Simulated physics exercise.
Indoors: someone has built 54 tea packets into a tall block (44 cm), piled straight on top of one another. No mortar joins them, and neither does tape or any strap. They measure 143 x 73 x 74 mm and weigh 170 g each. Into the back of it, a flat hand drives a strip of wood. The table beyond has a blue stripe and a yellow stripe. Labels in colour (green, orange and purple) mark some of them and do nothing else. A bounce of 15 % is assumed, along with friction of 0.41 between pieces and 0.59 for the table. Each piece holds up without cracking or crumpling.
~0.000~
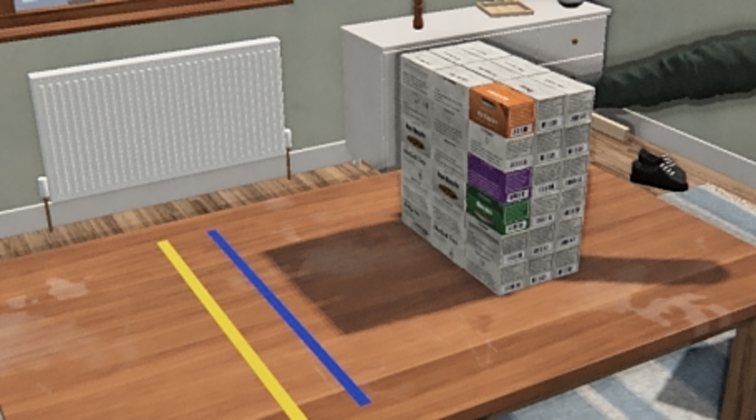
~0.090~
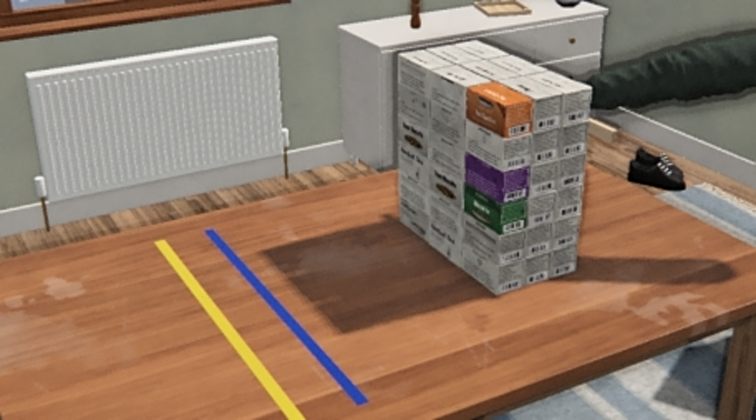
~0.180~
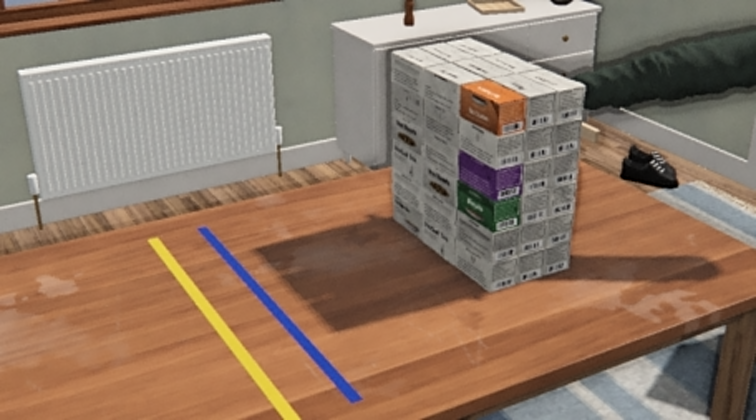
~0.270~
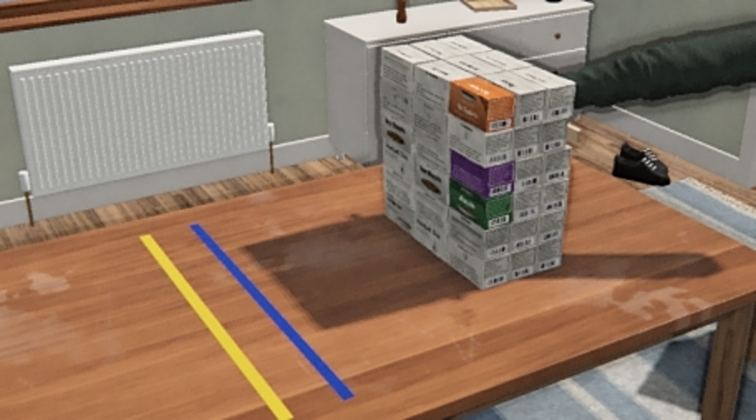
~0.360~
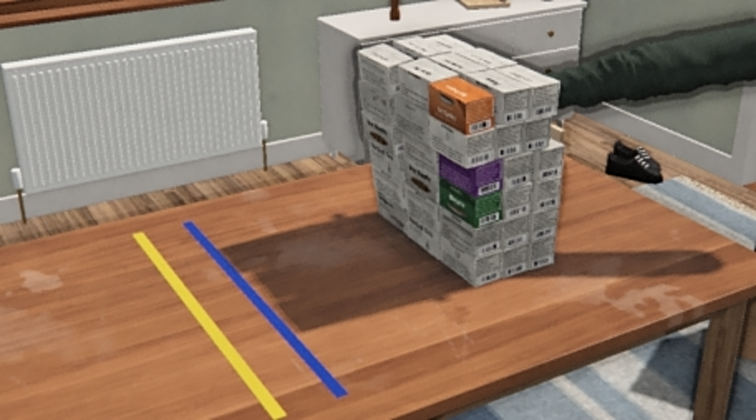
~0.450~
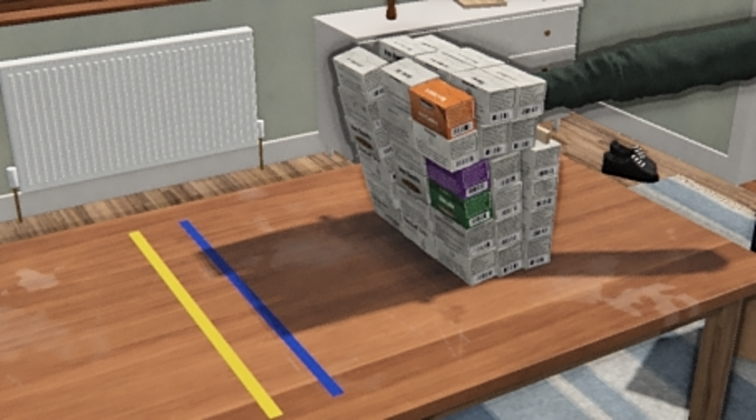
A block of stacked boxes on a wooden table shifting and leaning left as a dark-sleeved arm pushes in from the right.
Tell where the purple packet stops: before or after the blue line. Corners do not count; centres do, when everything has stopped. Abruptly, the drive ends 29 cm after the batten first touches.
Honestly, it never makes it to the line.
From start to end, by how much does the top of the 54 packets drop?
I make it close to 15 cm.
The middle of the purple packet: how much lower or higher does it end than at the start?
Height change: About 22 cm lower.
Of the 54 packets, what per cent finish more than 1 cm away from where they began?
70 in a hundred end up shifted.
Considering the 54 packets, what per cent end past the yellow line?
Roughly 5 per cent of them.
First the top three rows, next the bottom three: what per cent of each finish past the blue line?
From the top 30, from the bottom 0 per cent.
After 0.60 s, none of the 54 packets past the blue line, 40 disturbed; purple packet leaning 19°; orange packet leaning 19°.
After 0.76 s, none of the 54 packets past the blue line, 39 disturbed; purple packet leaning 41°, 40 mm lower; orange packet leaning 41°, 9 cm lower.
After 1.02 s, 4 of the 54 packets past the blue line; purple packet on its side; green packet on its side.
At rest (2.2 s), 7 of the 54 packets past the blue line; purple packet on its side; green packet on its side; orange packet on its side. As the last picture would show them, middles, purple packet near (333, 299), green packet near (371, 284).
